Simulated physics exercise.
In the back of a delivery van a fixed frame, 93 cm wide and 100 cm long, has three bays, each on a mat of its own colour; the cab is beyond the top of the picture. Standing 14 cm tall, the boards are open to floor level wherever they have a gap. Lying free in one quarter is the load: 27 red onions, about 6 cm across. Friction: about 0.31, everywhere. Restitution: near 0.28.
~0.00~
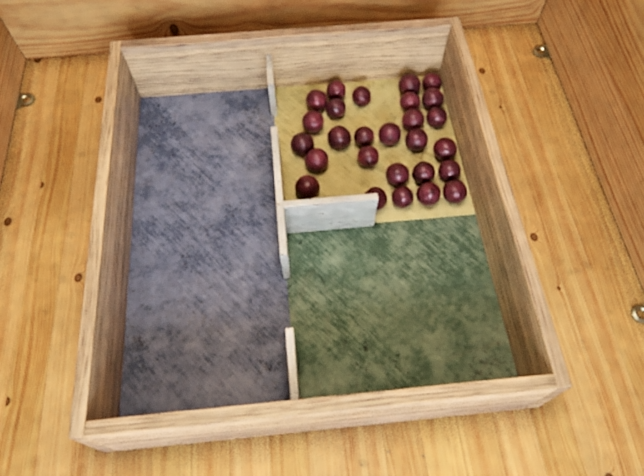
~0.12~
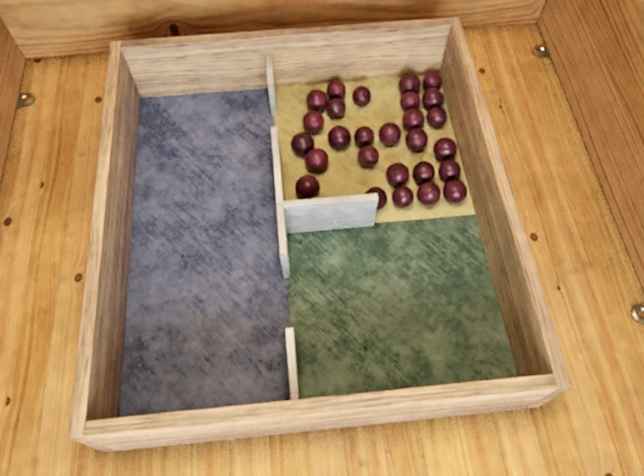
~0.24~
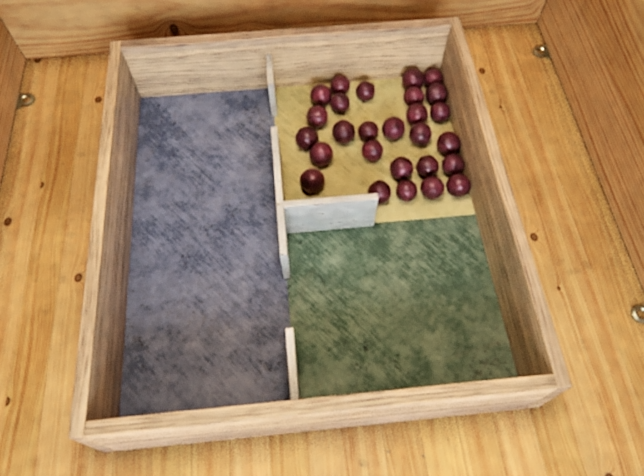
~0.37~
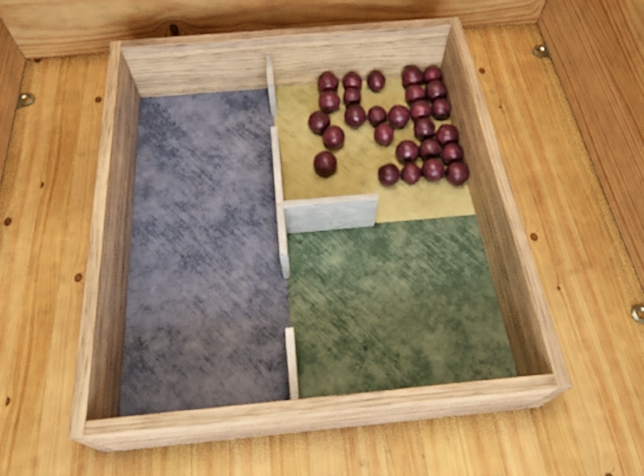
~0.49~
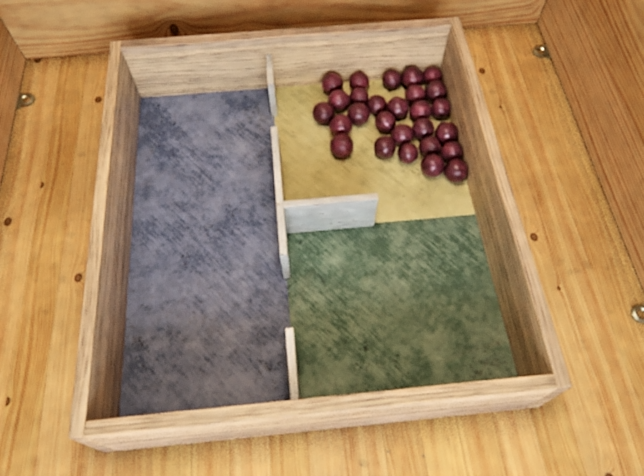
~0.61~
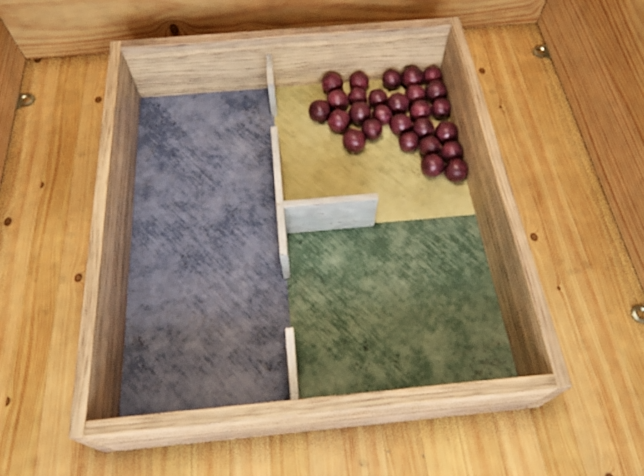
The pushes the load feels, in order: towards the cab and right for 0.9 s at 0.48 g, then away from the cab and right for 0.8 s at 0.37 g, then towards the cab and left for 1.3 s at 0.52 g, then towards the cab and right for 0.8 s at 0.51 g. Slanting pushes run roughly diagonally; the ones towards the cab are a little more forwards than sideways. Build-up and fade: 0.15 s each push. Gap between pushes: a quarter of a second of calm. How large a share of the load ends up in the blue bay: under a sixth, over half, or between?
A sixth to a half.
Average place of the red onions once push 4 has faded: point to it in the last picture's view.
Near (346, 114).
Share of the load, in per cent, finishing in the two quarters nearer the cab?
Around 90 per cent.
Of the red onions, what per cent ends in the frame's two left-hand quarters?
About 30 %.
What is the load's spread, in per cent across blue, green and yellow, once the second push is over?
Result, in percent - blue: 0, green: 40, yellow: 60.
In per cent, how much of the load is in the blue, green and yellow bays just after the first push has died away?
You'd see blue holding 0, green holding 0 and yellow holding 100 per cent.
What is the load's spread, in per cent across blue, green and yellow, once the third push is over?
Blue 30, green 30, yellow 40 %.
After push 1 (1.14 s), 27 in the yellow bay.
After push 2 (2.19 s), 11 in the green bay and 16 in the yellow bay.
After push 3 (3.74 s), 9 in the blue bay, 7 in the green bay and 11 in the yellow bay.
After push 4 (4.79 s), 9 in the blue bay, 2 in the green bay and 16 in the yellow bay.
Outcome (at 5.28 s), 9 in the blue bay, 2 in the green bay and 16 in the yellow bay. Asked share, 9 of 27, 33 per cent.
